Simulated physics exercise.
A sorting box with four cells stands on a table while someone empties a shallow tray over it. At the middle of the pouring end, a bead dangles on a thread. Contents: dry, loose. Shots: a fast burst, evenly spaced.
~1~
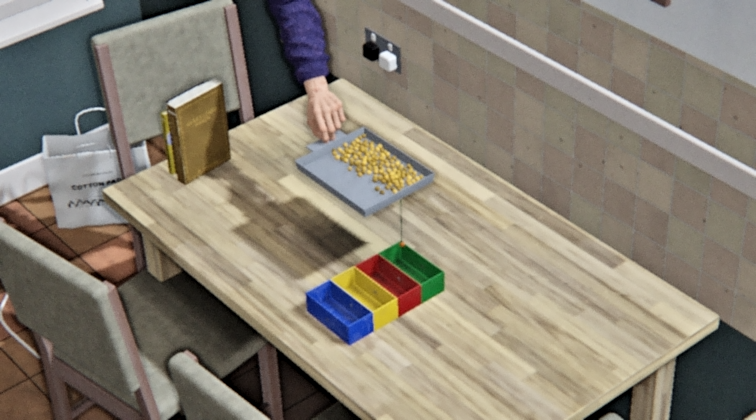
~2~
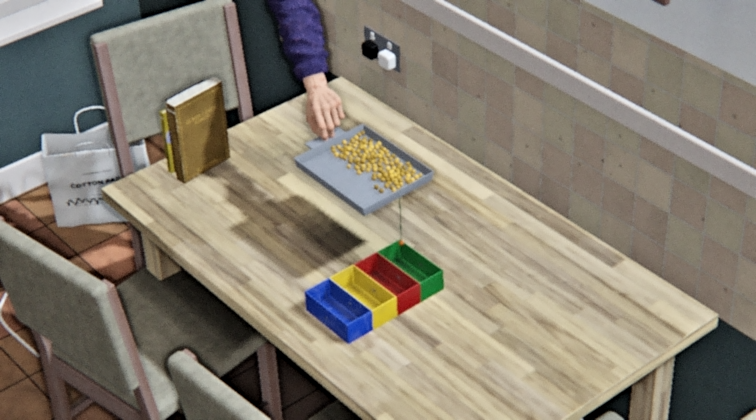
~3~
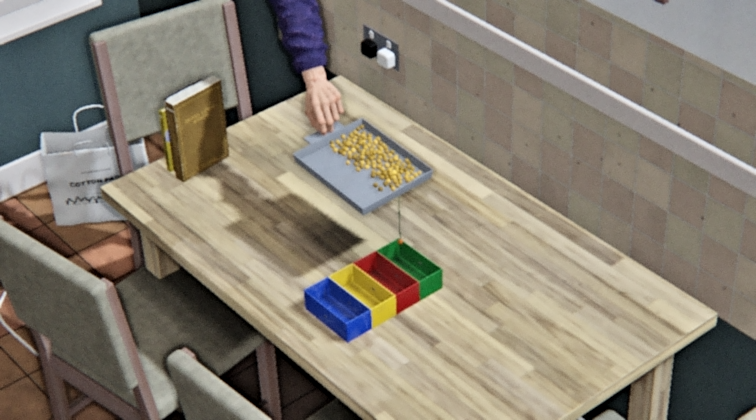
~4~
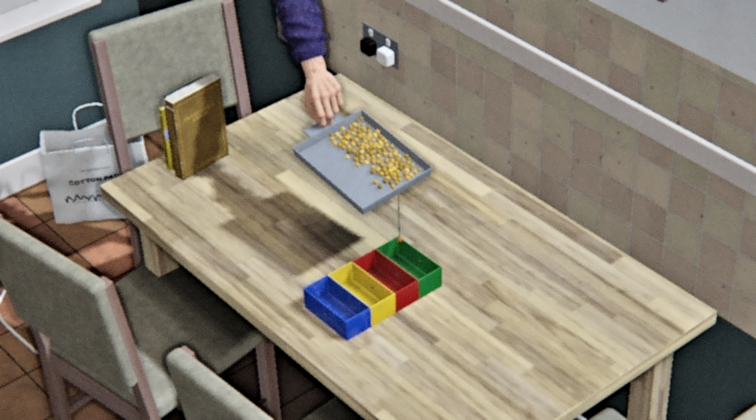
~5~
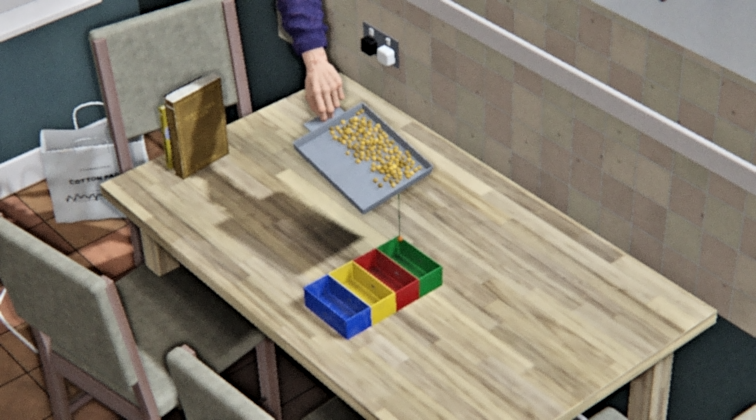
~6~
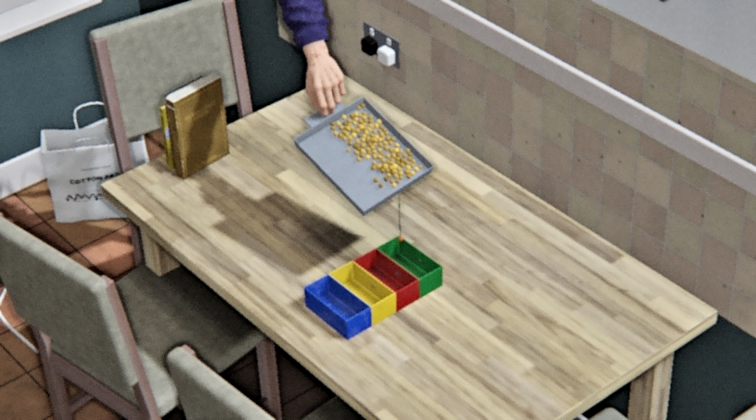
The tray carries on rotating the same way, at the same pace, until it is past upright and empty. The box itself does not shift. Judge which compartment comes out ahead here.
I would say the red compartment.
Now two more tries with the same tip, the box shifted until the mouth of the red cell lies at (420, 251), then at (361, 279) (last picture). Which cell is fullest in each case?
Try 1 - that yellow cell. Try 2 - that green cell.
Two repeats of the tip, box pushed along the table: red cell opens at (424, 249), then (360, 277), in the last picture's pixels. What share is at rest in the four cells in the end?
About 100% and about 70%.
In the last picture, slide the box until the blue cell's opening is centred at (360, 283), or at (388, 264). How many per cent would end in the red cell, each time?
Roughly 30% on the first try and 0% on the second.
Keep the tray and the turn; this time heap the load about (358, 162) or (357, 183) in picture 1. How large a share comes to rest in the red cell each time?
It comes to about 70 per cent the first time and about 60 per cent the second.
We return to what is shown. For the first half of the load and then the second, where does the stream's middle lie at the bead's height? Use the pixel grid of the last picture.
Half one: (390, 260), half two: (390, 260).
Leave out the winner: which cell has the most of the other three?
That would be the cell in green.
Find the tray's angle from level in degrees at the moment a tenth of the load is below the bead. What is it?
Near 110 degrees.
Just after the last frame, tray tipped steeply; almost all on the tray; just a few falling or outside the box.
A moment on, tray tipped right over; almost all on the tray; about a tenth in the red cell; just a few in the blue cell; just a few in the yellow cell; just a few in the green cell; just a few falling or outside the box.
Further on, tray tipped past a quarter turn; roughly half in the red cell; roughly a third in the green cell; about a tenth in the yellow cell; just a few in the blue cell; about a tenth falling or outside the box.
When it is over, tray tipped past a quarter turn; roughly half in the red cell; roughly a third in the green cell; about a tenth in the yellow cell; just a few in the blue cell; about a tenth outside the box.
